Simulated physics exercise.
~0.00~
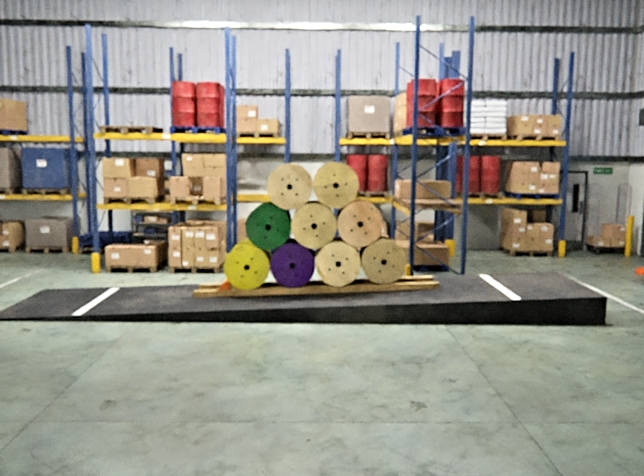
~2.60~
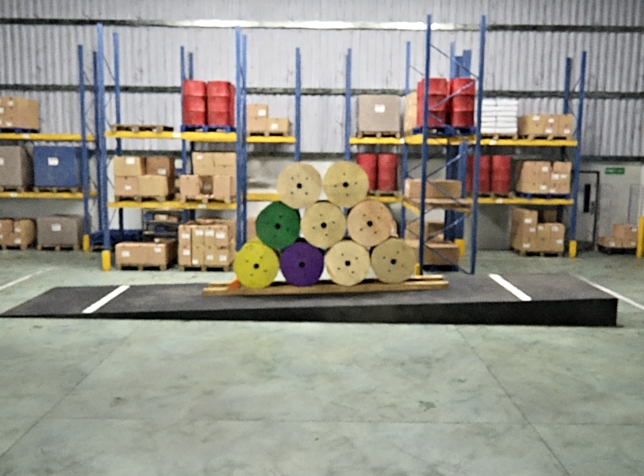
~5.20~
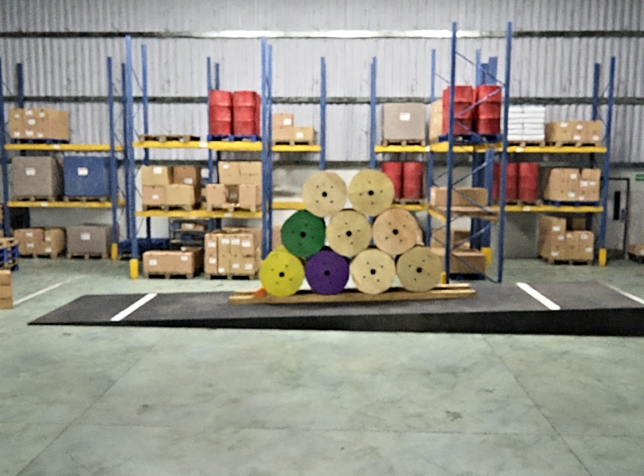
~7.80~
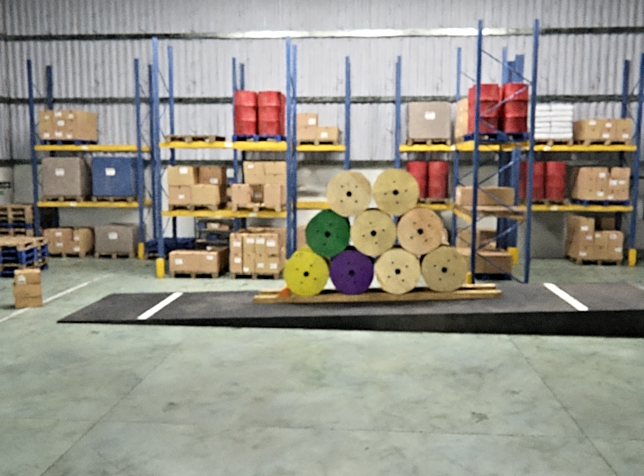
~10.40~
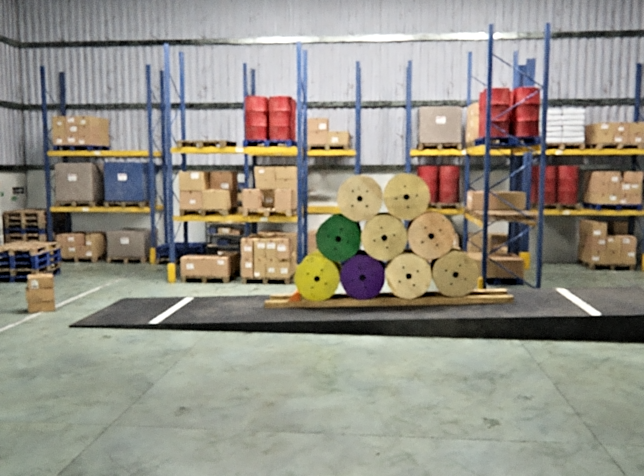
Stacked cable reels, one yellow, one green and one purple, resting motionless on a dark warehouse ramp as the camera pans left.
